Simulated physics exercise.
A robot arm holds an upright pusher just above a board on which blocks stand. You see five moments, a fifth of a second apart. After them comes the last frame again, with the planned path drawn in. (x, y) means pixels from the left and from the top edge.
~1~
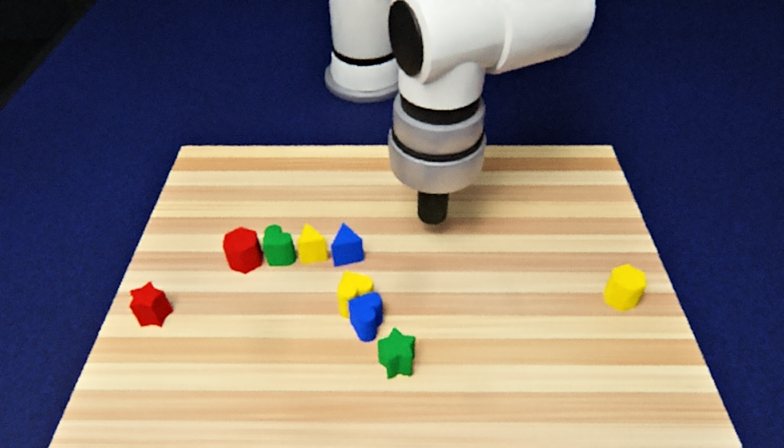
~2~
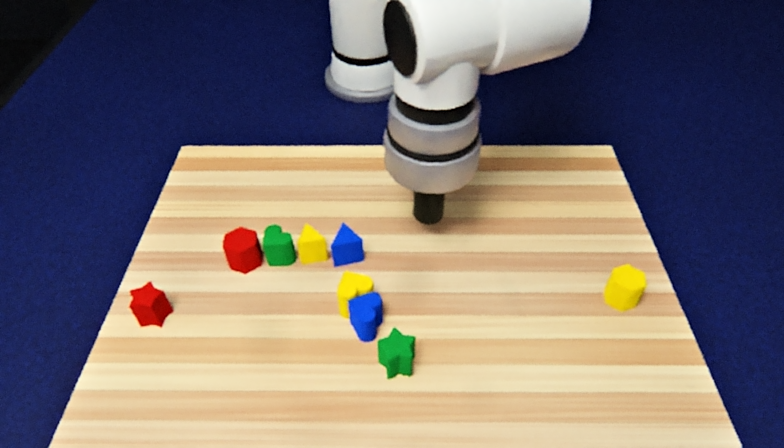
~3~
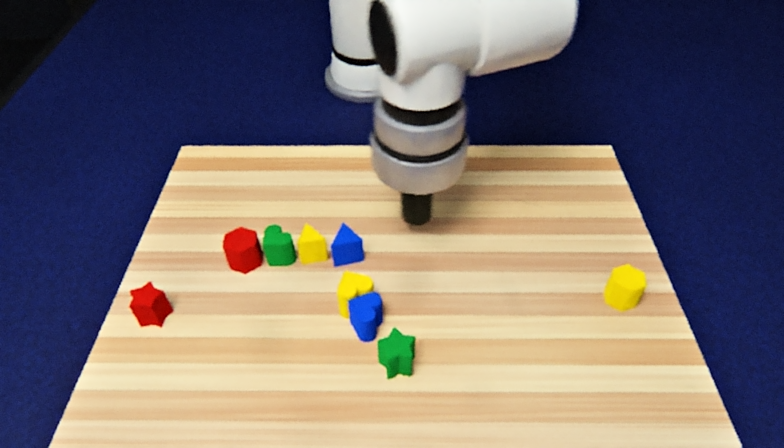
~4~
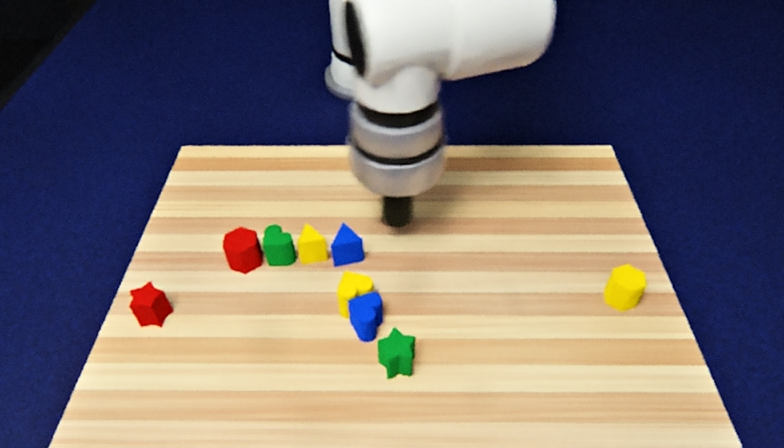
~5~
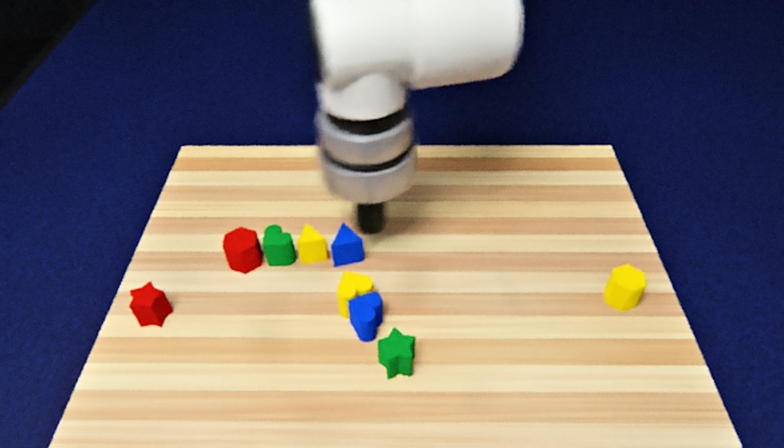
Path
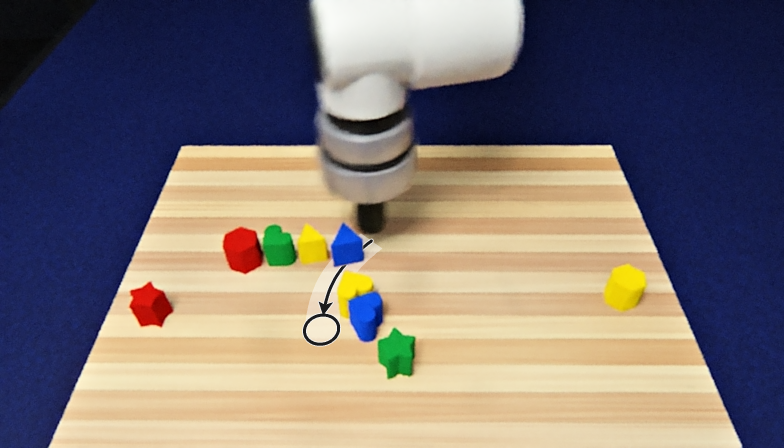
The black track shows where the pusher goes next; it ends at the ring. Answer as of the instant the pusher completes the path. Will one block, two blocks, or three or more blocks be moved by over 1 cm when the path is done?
One moves.
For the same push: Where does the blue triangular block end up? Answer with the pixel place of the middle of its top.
Located at (297, 273).
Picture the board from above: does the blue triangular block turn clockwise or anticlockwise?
Seen from above, its turn is clockwise.
Drawn move, from (371, 241) via (346, 264) and (328, 294), ending at (322, 329).
One third of the way, pusher (344, 248); blue triangular block (320, 254), turned 20° clockwise.
Two thirds of the way, pusher (326, 278); blue triangular block (297, 273), turned 50° clockwise.
At the end, pusher (319, 314); blue triangular block (297, 273), turned 55° clockwise; yellow heart still.
